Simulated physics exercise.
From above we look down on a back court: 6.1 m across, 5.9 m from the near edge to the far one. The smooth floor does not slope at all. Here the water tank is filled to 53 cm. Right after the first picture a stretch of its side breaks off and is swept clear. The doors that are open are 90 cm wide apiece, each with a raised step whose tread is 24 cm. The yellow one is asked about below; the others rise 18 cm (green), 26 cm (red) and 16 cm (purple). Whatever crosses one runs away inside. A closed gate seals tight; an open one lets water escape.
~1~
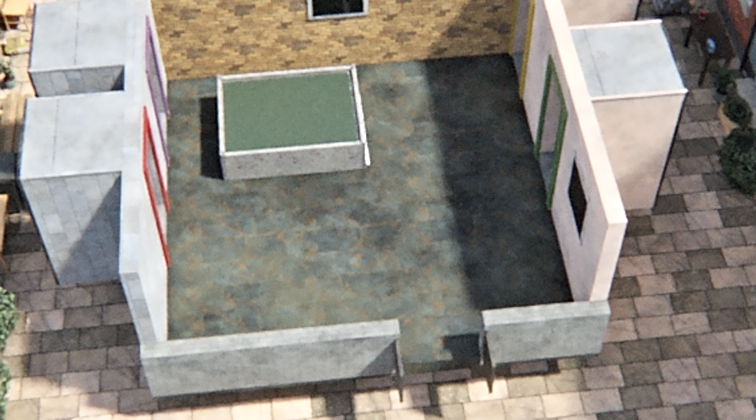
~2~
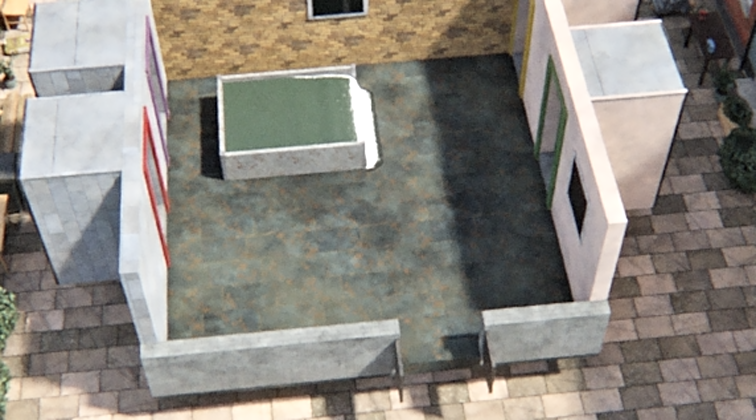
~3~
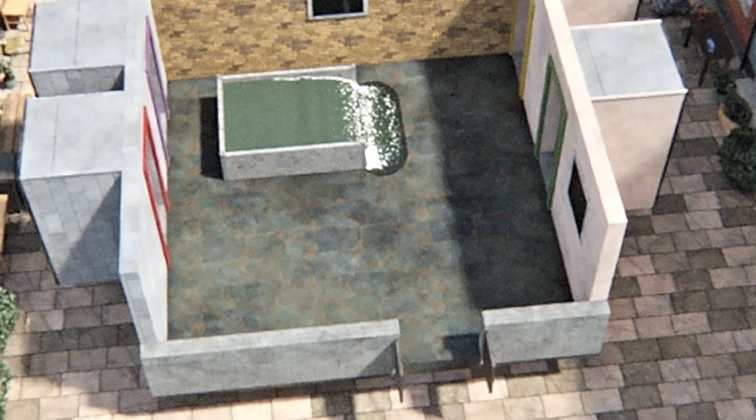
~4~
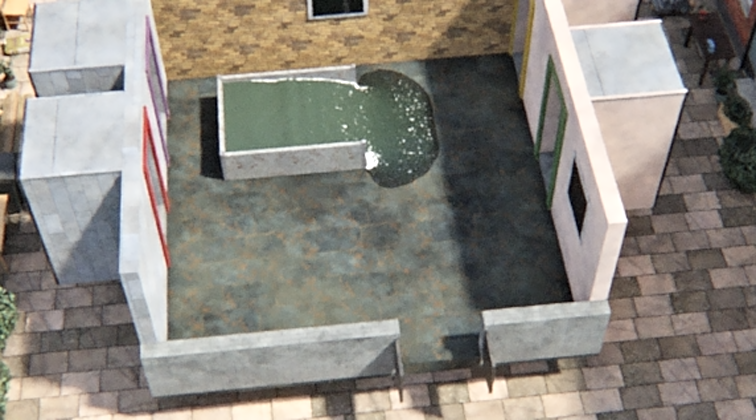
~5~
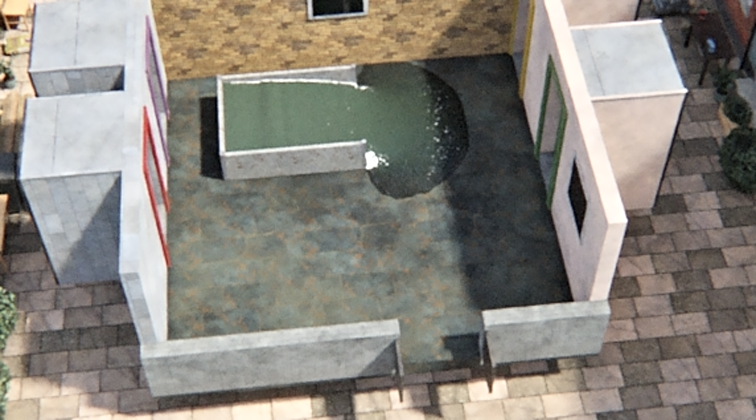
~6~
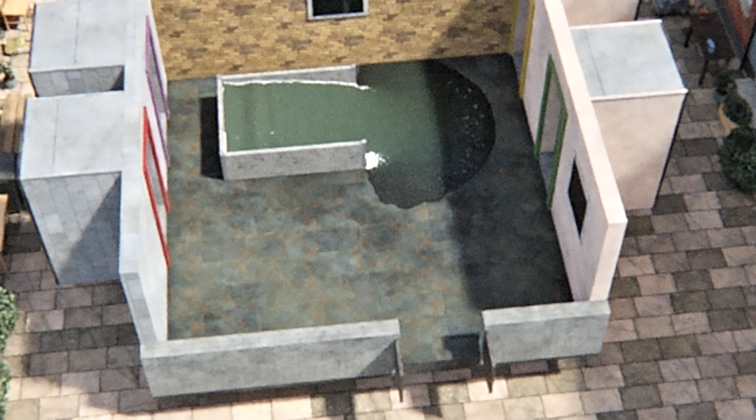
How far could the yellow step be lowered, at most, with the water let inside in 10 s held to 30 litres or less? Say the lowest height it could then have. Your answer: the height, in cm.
It could then stand at about 23 cm.
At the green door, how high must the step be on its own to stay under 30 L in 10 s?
Green door - some 13.0 centimetres.
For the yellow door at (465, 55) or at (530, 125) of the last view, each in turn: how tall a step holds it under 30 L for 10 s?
About 19 and 21 cm.
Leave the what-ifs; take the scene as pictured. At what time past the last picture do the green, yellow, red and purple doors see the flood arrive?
Times: Green 0.5 s, yellow 0.3 s, red 7.5 s, purple 7.5 s.
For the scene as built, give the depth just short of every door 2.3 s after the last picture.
At the green door the depth is 18 cm, at yellow 26 cm, at red 0 cm and at purple 0 cm.
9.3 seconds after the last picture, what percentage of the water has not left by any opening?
Close to 78 in a hundred.
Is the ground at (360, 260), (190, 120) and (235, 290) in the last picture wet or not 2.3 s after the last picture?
First bone-dry, second bone-dry, third bone-dry.
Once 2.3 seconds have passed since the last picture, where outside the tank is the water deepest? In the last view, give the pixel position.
Around pixel (508, 72).
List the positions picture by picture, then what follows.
The first frame shows the water tank at (290, 113) is whole and still, 53 cm deep; the yellow door at (522, 32) is dry.
In the second frame, water pours out at (357, 120) and has run 0.2 m, to (376, 163); about 10 cm deep outside, 53 cm at the back.
In the third frame, water pours out at (357, 122) and has run 0.7 m, to (401, 158); about 10 cm deep outside, 53 cm at the back.
In the fourth frame, the gap is at (357, 123), the front 1.2 m out at (433, 152); the back of the water tank holds 53 cm.
In the fifth frame, the gap is at (357, 123), the front 1.7 m out at (463, 138); the back of the water tank holds 53 cm.
In the sixth frame, the front is at (490, 128), 2.2 m from the gap at (357, 123); 5.2 m2 of floor is wet, 51 cm left at the back; the yellow door at (522, 32), 3.1 m from the gap, is still 0.9 m from the nearest water.
Then, 0.7 s after the last picture water covers 25 % of the floor, deepest (25 cm) near (519, 118); 16 cm at the yellow door, 6 litres in over its 8 cm step.
Then, 2.3 s after the last picture water covers 35 % of the floor; 26 cm at the yellow door, 168 litres in over its 8 cm step.
Then, 9.3 s after the last picture water covers 90 % of the floor, deepest (9 cm) near (168, 372); 4 cm at the yellow door, 284 litres in over its 8 cm step.
At the yellow door as built, the water peaked near 29 cm, 1.9 s after the last picture.
Run again over the same 10 s with other heights there, 59 litres in over 19.5 cm, 14 litres over 26.5 cm. The limit of 30 litres is kept from about 23 cm up.
